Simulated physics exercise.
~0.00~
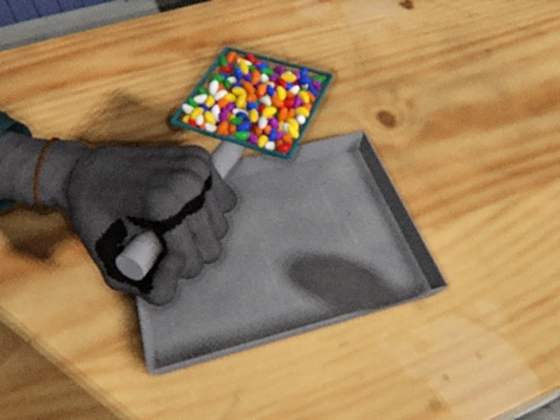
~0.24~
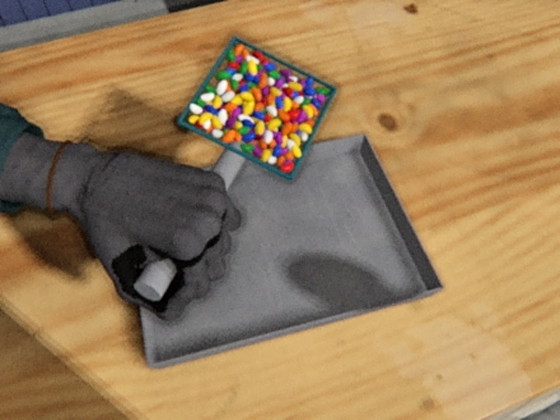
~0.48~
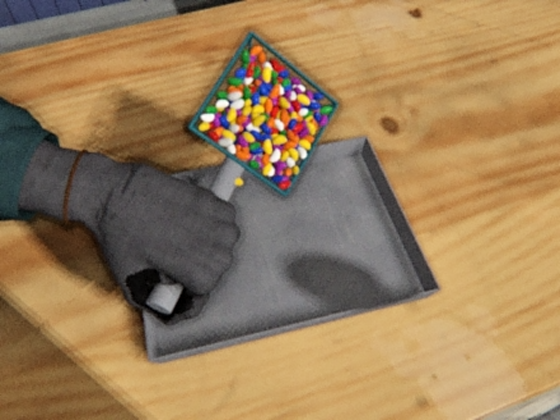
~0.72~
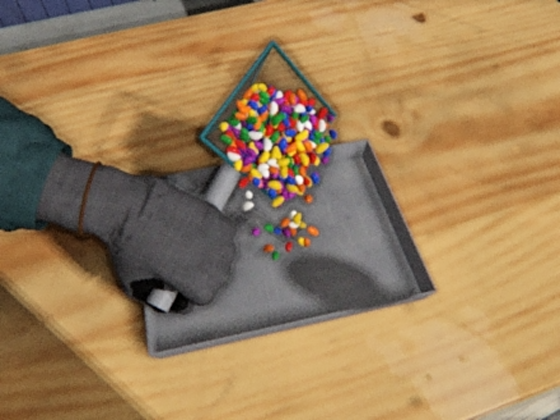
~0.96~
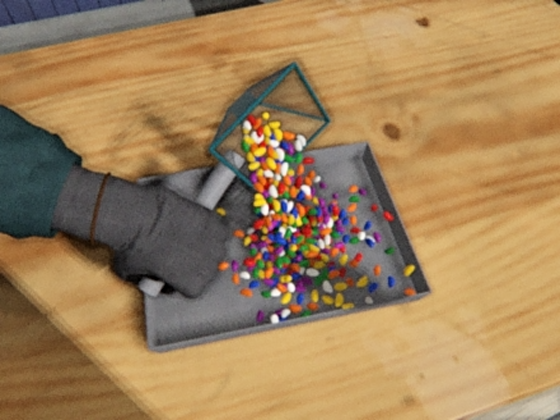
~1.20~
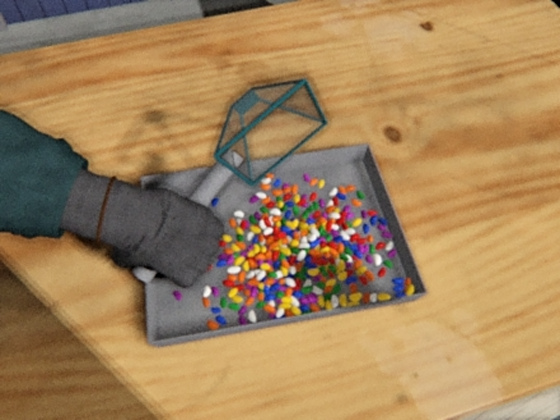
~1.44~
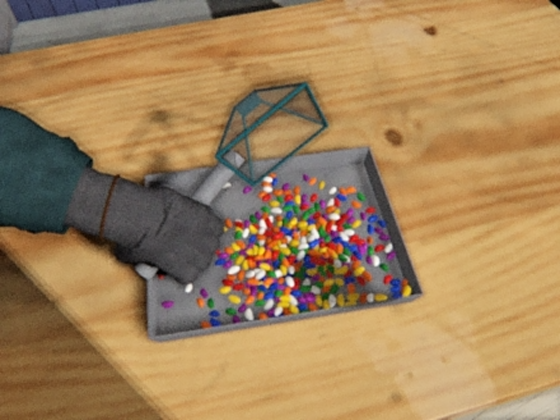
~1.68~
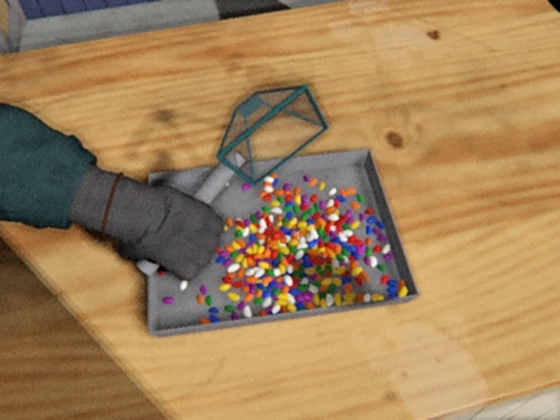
On a pale wooden tabletop seen from above at an angle, a shallow grey tray lies near the middle. A grey-gloved hand with a teal sleeve reaches in from the left, gripping the pale handle of a clear, teal-edged scoop full of brightly coloured jelly beans. The hand steadily tips the scoop over the tray, and a few beans slip out before the rest pour down in a thick stream. They spread across the tray in a loose, colourful heap. At the end the hand holds the emptied scoop still, and the beans lie at rest in the tray.
